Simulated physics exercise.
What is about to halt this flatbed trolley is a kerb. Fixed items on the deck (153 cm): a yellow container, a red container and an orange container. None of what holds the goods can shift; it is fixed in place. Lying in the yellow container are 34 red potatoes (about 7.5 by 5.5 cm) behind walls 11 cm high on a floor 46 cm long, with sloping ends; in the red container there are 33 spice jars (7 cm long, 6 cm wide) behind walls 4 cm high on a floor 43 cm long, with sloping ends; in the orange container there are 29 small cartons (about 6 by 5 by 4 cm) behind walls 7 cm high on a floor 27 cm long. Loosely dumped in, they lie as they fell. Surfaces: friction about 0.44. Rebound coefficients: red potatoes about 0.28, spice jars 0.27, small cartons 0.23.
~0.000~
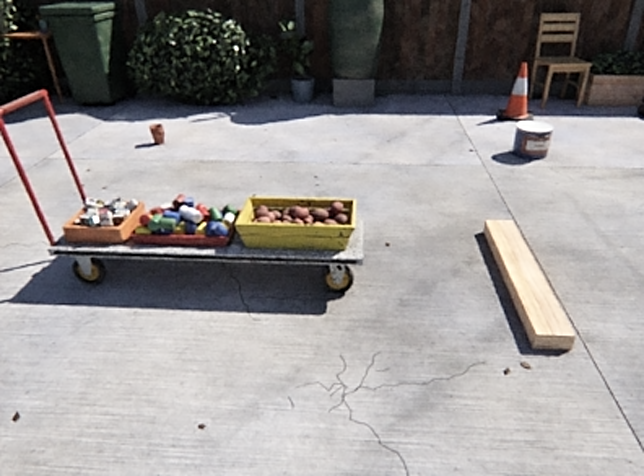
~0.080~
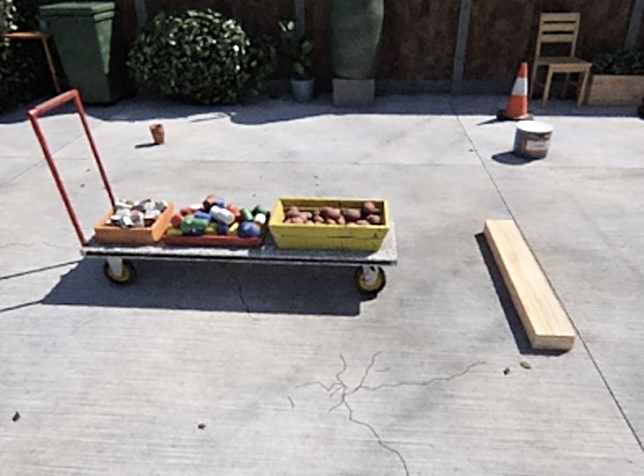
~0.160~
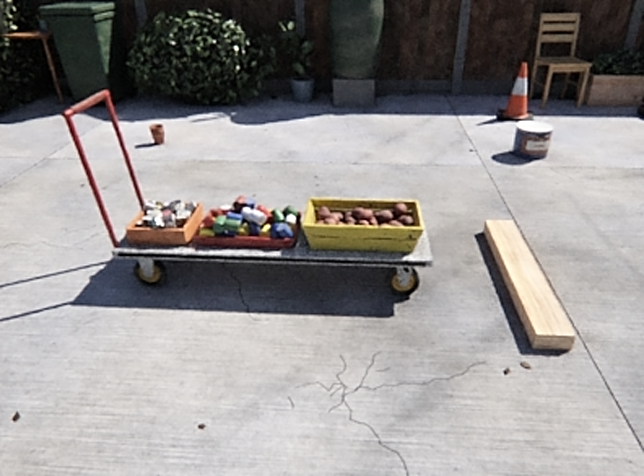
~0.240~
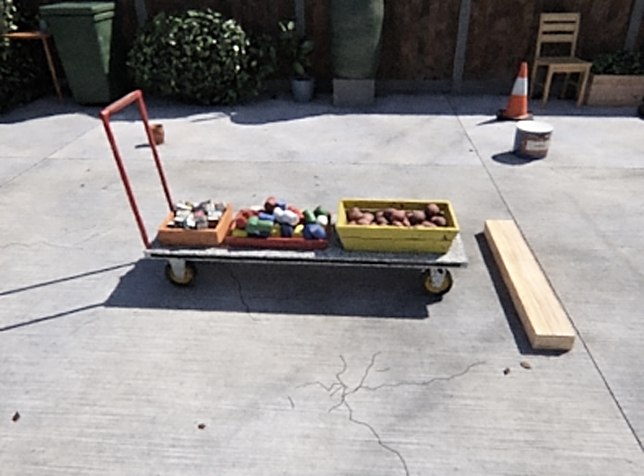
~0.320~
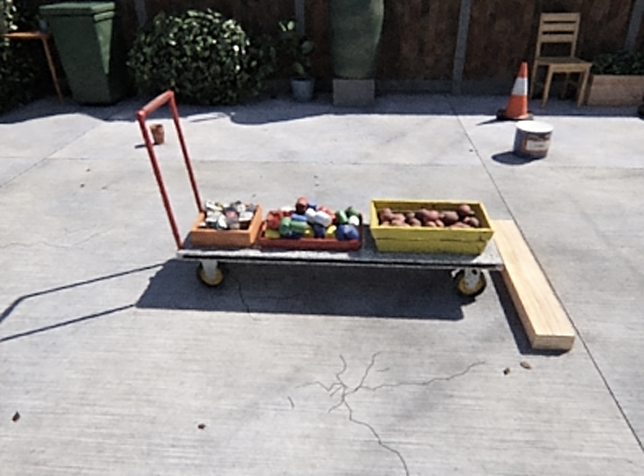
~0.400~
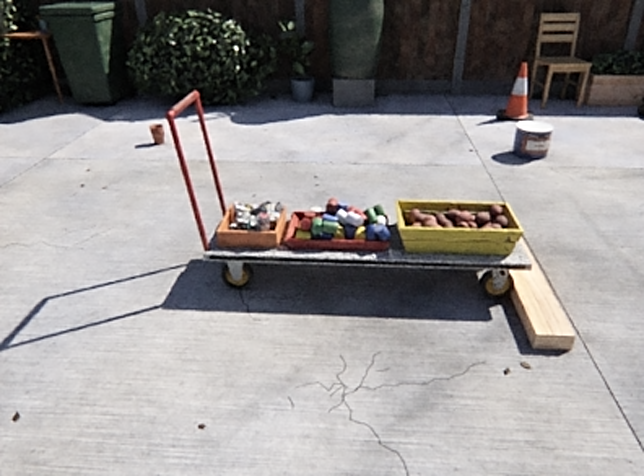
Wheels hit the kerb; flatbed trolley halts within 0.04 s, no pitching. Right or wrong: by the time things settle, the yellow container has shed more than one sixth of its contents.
Wrong.
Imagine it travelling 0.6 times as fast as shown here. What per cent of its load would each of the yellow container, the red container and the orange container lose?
In that case the yellow container sheds 0 per cent, the red container 20 per cent and the orange container 10 per cent.
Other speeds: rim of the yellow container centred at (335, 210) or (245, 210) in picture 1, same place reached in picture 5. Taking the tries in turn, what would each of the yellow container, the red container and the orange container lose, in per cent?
Per cent lost, first try then second - yellow container: 0, 0; red container: 20, 40; orange container: 10, 30.
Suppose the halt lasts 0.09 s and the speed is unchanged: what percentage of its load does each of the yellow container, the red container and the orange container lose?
With that change, yellow container 0 per cent, red container 40 per cent, orange container 10 per cent.
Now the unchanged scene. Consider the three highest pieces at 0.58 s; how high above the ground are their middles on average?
Height, averaged: Around 42 cm.
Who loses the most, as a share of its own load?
It is the red container.
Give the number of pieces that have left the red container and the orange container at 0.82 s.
Estimate at that time - red container 8, orange container 5, give or take.
After 0.46 s, yellow container 34 in, 0 out, red container 32 in, 1 out and orange container 27 in, 2 out.
After 0.58 s, yellow container 34 in, 0 out, red container 27 in, 6 out and orange container 24 in, 5 out.
After 0.82 s, yellow container 34 in, 0 out, red container 24 in, 9 out and orange container 24 in, 5 out.
When it is over (at 1.32 s), yellow container 34 in, 0 out, red container 23 in, 10 out and orange container 24 in, 5 out. Asked share, 0 of 34, 0 per cent.
